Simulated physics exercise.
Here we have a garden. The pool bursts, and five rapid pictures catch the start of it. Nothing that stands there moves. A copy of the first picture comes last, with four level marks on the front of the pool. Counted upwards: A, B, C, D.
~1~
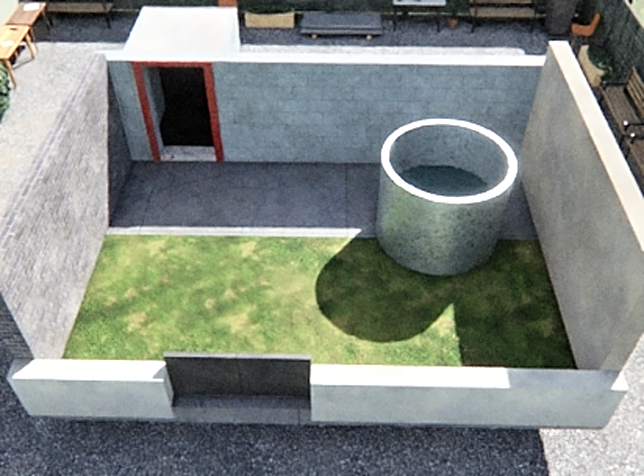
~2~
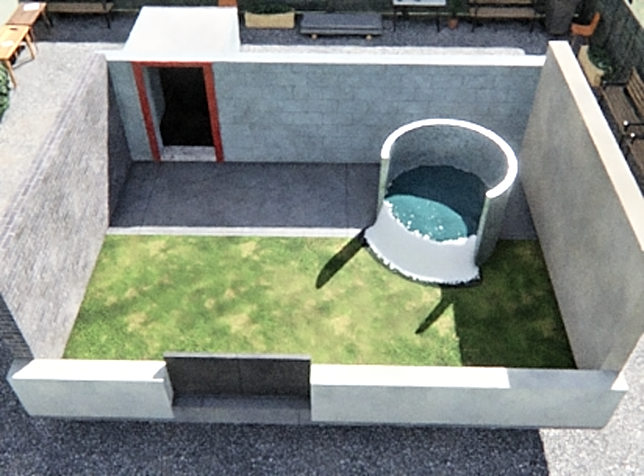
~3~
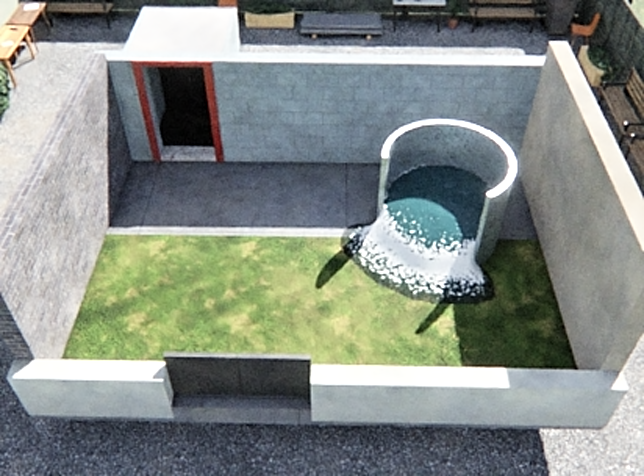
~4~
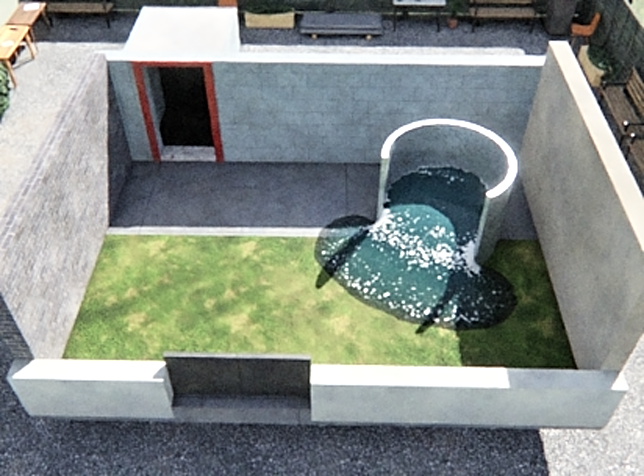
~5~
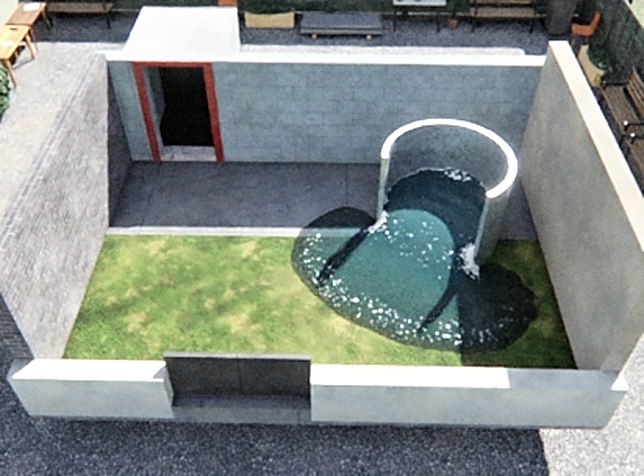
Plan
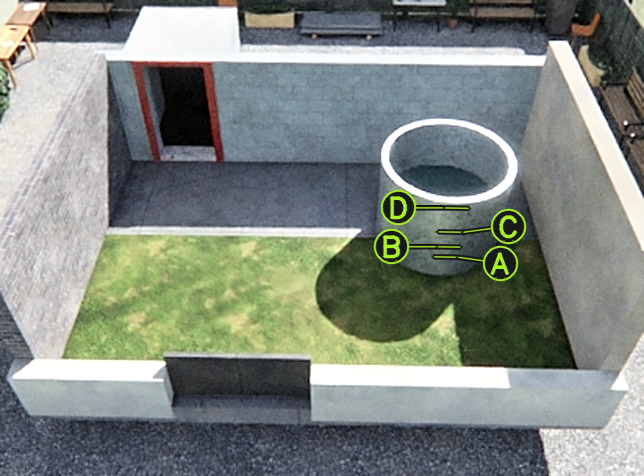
Water pours out through the open front of a round grey tank as part of its wall disappears, foaming at the base, then spreads in a widening dark pool across the grass of a walled garden with a red-framed doorway.
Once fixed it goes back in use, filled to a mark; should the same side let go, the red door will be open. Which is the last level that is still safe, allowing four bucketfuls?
Line C just does it.
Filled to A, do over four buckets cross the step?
No, that is safe.
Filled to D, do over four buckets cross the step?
Yes.
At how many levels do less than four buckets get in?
Three of them.
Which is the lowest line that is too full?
D it is.
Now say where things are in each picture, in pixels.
Water in the pool at rest, its middle at (441, 200); foot of the red doorway at (189, 161); shut gate at (239, 361).
Water covers 2 % of the ground and shows as far out as (370, 228).
Water covers 5 % of the ground and shows as far out as (487, 293).
Water covers 11 % of the ground and shows as far out as (511, 301).
Water covers 17 % of the ground and shows as far out as (528, 312).
On the marked copy, A at (446, 257); B at (448, 246); C at (450, 232); D at (455, 208); from the bottom up A, B, C, D.
With A, nothing gets over.
With B, nothing gets over.
With C, a bucket or two gets in.
With D, about 10 bucketfuls get in.
